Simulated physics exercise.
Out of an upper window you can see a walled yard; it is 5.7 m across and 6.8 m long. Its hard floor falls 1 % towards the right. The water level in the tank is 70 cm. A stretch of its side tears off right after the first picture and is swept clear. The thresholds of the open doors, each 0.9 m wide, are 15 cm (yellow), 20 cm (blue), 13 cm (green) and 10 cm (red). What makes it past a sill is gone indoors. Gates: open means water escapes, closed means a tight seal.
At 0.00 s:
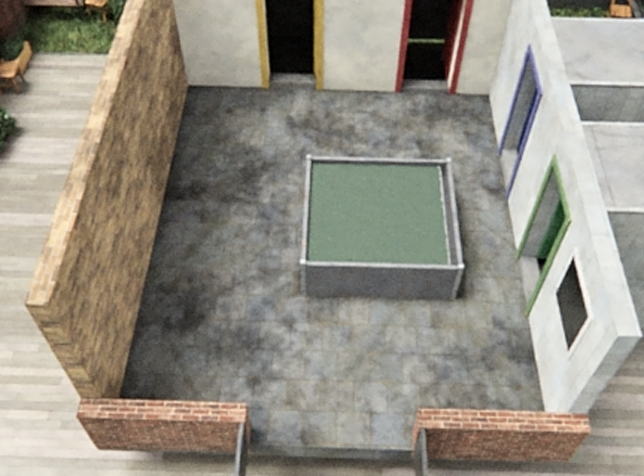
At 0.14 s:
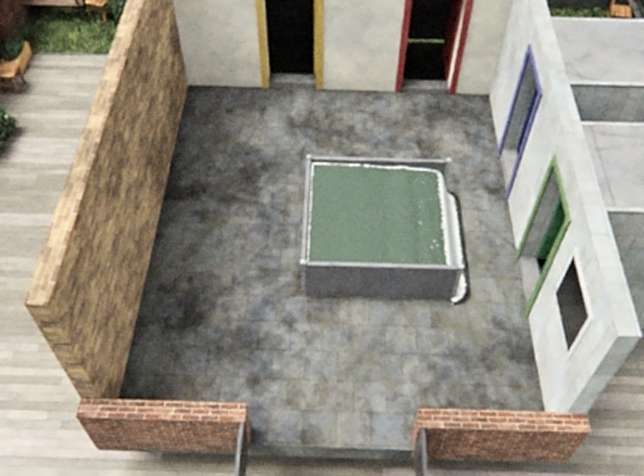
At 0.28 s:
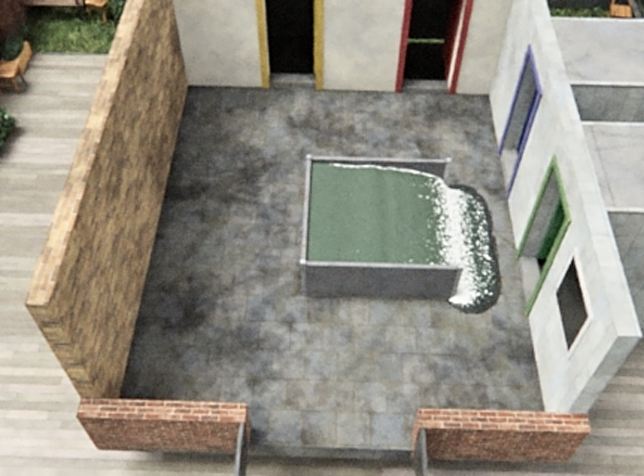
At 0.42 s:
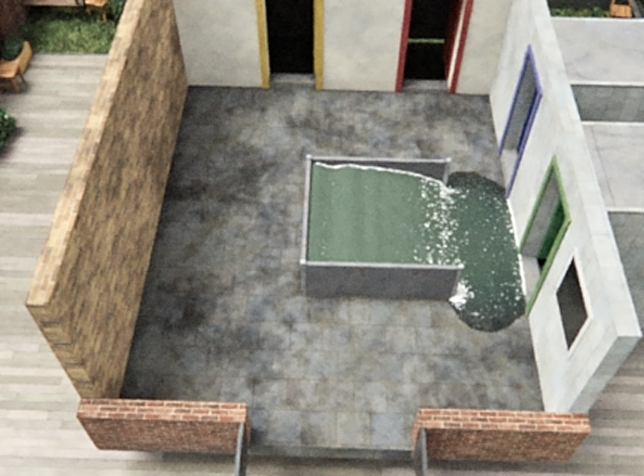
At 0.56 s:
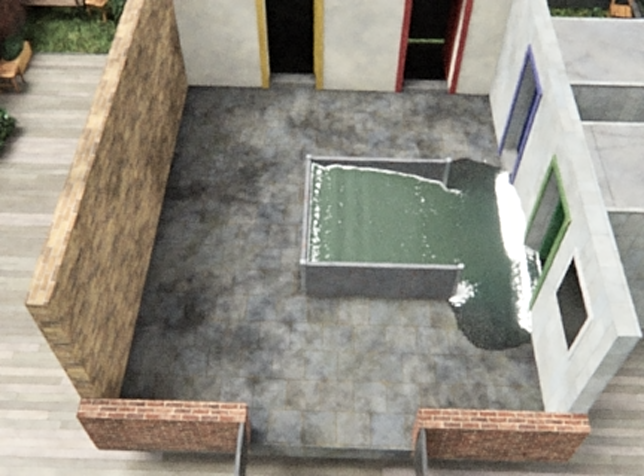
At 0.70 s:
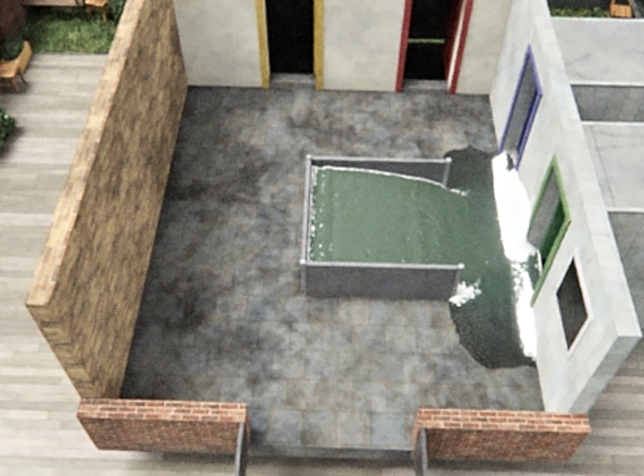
A square tank of green water stood in a walled yard until its right side gave way, and water poured out foaming, spread across the grey floor and splashed white against the right-hand wall.
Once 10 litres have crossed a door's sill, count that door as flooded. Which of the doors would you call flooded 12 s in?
I would call the yellow door not flooded; I would call the blue door flooded; I would call the green door flooded; I would call the red door flooded.
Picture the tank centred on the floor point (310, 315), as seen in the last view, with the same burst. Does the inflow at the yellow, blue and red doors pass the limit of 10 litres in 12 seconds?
So the yellow door keeps within it, the blue door keeps within it and the red door tops the limit.
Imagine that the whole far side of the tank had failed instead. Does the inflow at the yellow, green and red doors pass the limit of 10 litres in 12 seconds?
At yellow the amount is higher than the mark, at green it is beneath the mark, and at red it is higher than the mark.
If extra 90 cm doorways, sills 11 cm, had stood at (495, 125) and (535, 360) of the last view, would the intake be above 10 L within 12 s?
In turn: Beyond it, beyond it.
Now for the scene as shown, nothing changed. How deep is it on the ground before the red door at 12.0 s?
5.5 cm.
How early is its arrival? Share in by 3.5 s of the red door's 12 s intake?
Roughly 65%.
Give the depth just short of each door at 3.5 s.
Depth readings (cm): Yellow = 5; blue = 15; green = 20; red = 22.
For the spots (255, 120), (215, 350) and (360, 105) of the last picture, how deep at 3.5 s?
2, 0 and 9 cm.
After 1.4 s water covers 15 % of the floor and is deepest (52 cm) near (509, 240); yellow door not reached, blue door 29 cm at the sill, 8 L in, green door 44 cm at the sill, 183 L in, red door not reached.
After 2.2 s water covers 30 % of the floor and is deepest (38 cm) near (542, 436); yellow door not reached, blue door 25 cm at the sill, 31 L in, green door 35 cm at the sill, 353 L in, red door 23 cm at the sill, 10 L in.
After 3.5 s water covers 50 % of the floor and is deepest (28 cm) near (540, 423); yellow door 5 cm at the sill, 0 L in, blue door 15 cm at the sill, 39 L in, green door 20 cm at the sill, 449 L in, red door 22 cm at the sill, 90 L in.
After 7.0 s water covers 95 % of the floor and is deepest (12 cm) near (153, 247); yellow door 4 cm at the sill, 0 L in, blue door 6 cm at the sill, 40 L in, green door 8 cm at the sill, 465 L in, red door 8 cm at the sill, 135 L in.
After 12.0 s water covers 100 % of the floor and is deepest (10 cm) near (331, 92); yellow door 8 cm at the sill, 0 L in, blue door 5 cm at the sill, 40 L in, green door 6 cm at the sill, 465 L in, red door 5 cm at the sill, 135 L in.
